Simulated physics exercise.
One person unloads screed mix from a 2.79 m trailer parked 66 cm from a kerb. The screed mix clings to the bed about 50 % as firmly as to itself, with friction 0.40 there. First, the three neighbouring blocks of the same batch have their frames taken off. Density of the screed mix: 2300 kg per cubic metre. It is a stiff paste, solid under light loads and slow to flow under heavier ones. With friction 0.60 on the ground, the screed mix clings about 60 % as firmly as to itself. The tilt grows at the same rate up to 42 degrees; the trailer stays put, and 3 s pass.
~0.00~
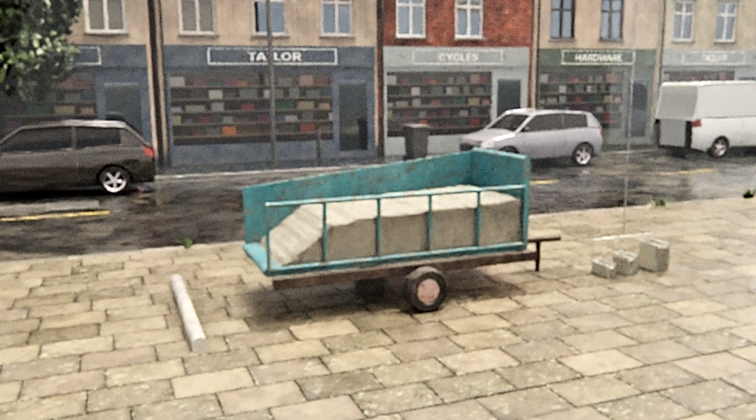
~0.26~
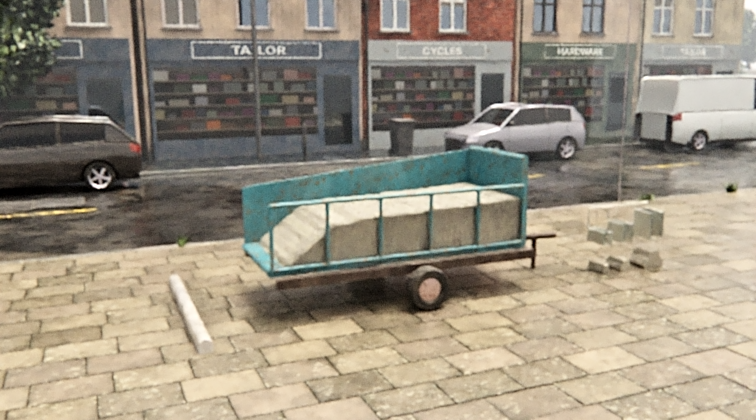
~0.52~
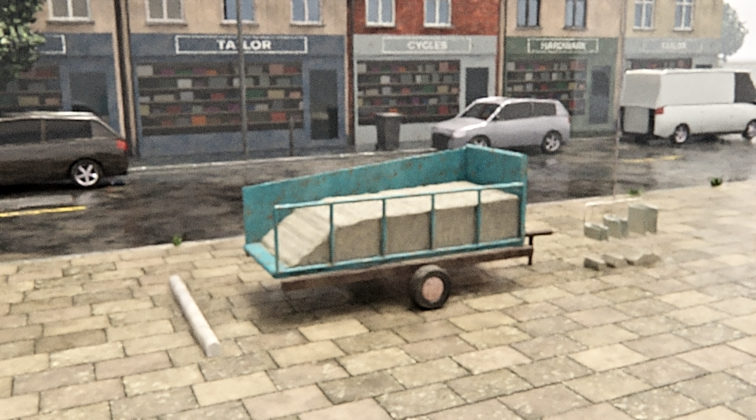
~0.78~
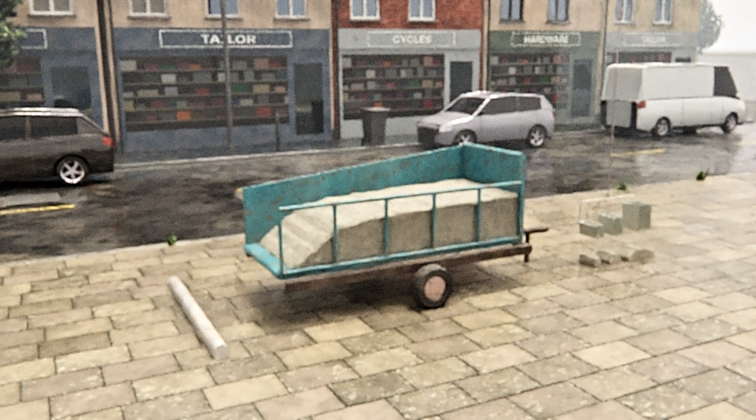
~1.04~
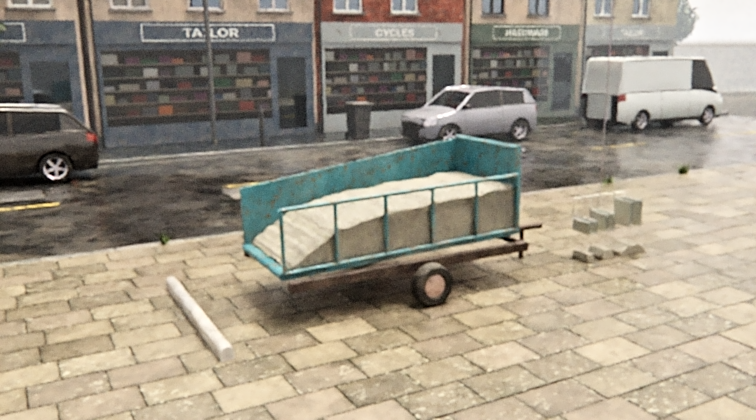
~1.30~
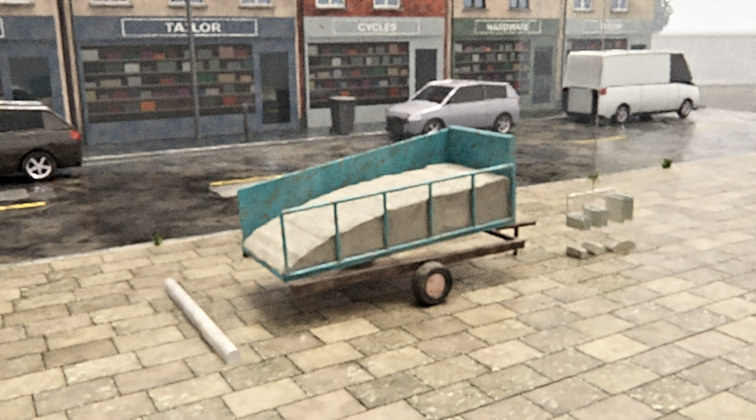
Pale blocks beside a teal trailer slumping lower, then the trailer bed slowly tilting up at its right end, mix still aboard.
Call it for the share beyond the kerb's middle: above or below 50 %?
Call: Below.
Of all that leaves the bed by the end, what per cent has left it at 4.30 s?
It comes to about 70 percent.
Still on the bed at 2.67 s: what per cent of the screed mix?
Some 85 per cent.
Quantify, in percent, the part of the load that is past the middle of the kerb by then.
I'd say around 45 %.
By 2.67 s, the tilt is 15 degrees, 85 % is on the bed and 0 % past the kerb's middle.
By 4.30 s, the tilt is 28 degrees, 34 % is on the bed and 25 % past the kerb's middle.
By 5.92 s, the tilt is 41 degrees, none is on the bed and 43 % past the kerb's middle.
By 7.55 s, the tilt is 42 degrees, none is on the bed and 44 % past the kerb's middle.
By 9.25 s, at the end, the tilt is 42 degrees, none is on the bed and 44 % past the kerb's middle.
